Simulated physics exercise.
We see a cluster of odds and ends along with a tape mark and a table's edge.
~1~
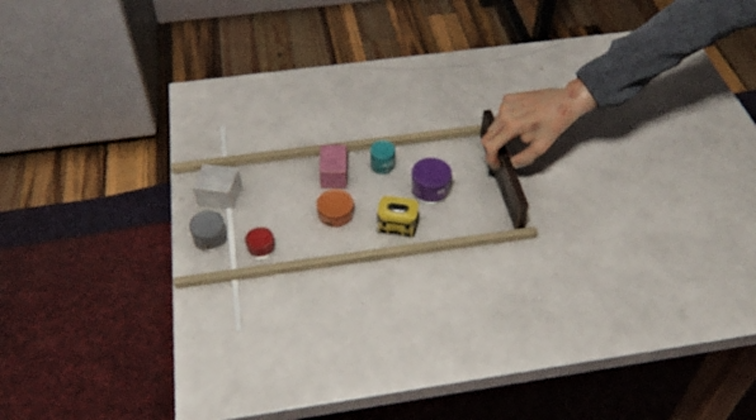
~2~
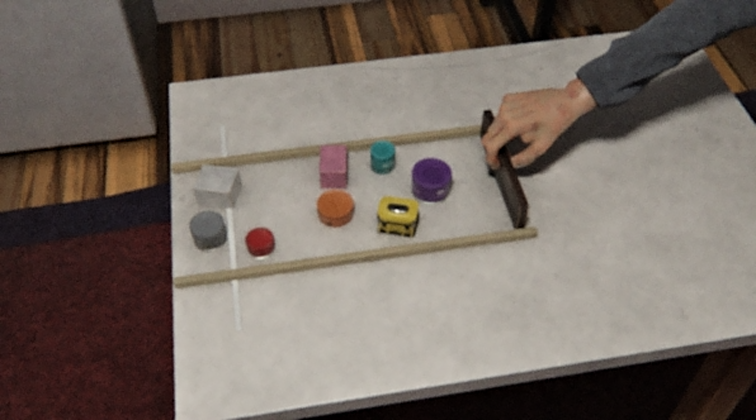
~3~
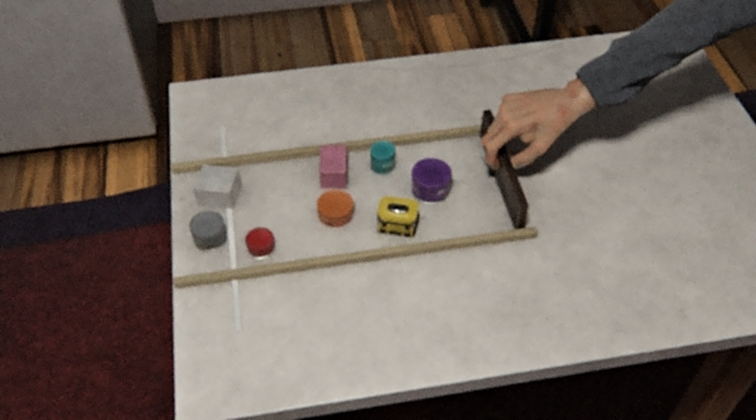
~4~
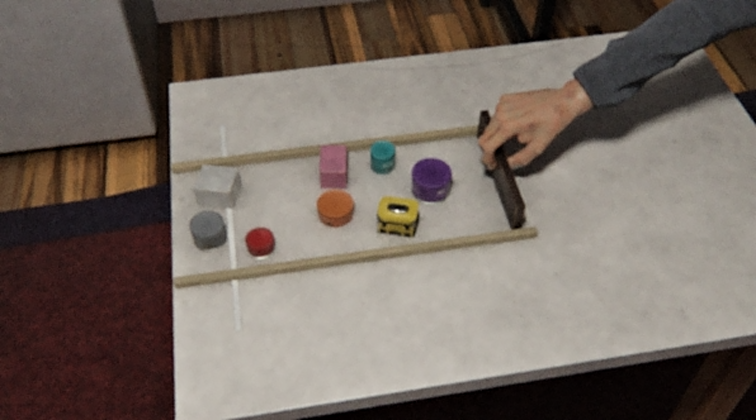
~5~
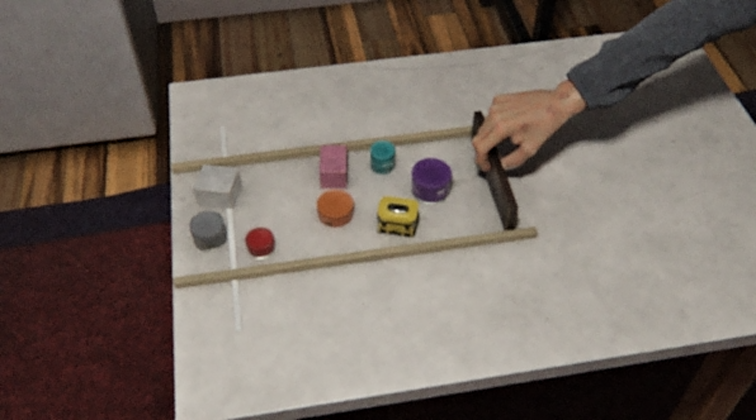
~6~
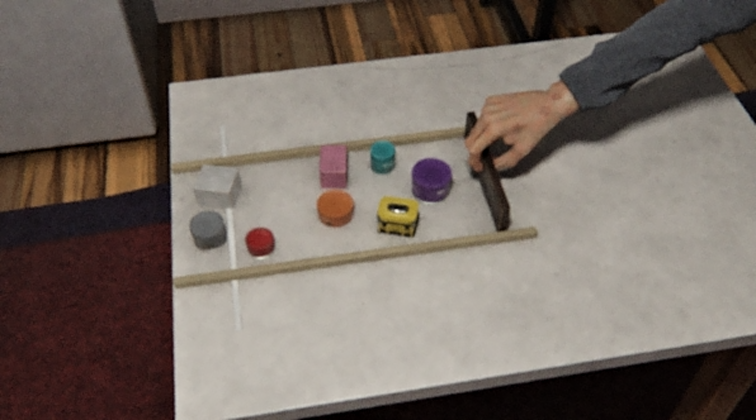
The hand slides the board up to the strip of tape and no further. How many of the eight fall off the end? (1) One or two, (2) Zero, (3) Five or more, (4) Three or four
1, one or two.
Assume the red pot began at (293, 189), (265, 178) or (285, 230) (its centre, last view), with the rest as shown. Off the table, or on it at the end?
Results in turn - saved; not saved; saved.
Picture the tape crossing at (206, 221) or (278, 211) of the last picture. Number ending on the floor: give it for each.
On the floor, 5 then 0.
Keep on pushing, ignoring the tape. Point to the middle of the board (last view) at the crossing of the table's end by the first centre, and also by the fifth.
Pixels, in order: Around (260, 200), around (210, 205).
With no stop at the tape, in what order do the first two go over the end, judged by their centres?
They are the grey pot, the white block.
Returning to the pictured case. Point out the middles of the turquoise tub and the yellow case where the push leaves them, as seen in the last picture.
The turquoise tub stops around (213, 172); the yellow case around (212, 248).
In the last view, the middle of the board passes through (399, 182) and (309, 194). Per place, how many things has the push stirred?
3 and 6.
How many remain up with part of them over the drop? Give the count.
Overhang count: 3.
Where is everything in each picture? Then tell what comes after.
In the first frame, grey pot (208, 231); white block (218, 187); red pot (260, 243); board (503, 168); tape (230, 217).
In the second frame, white block (218, 187); orange tub (335, 208).
In the third frame, red pot (260, 243); turquoise tub (383, 158).
In the fourth frame, grey pot (208, 231); pink block (334, 167).
In the fifth frame, white block (218, 187); purple tin (431, 181).
In the sixth frame, grey pot (208, 231); white block (218, 187); red pot (260, 243); board (486, 171); tape (230, 217).
Soon after, none off yet; grey pot at rest near (208, 231); white block at rest near (218, 187); red pot at rest near (260, 243).
In the end, the number that fall off is one or two; gone, white block and grey pot.
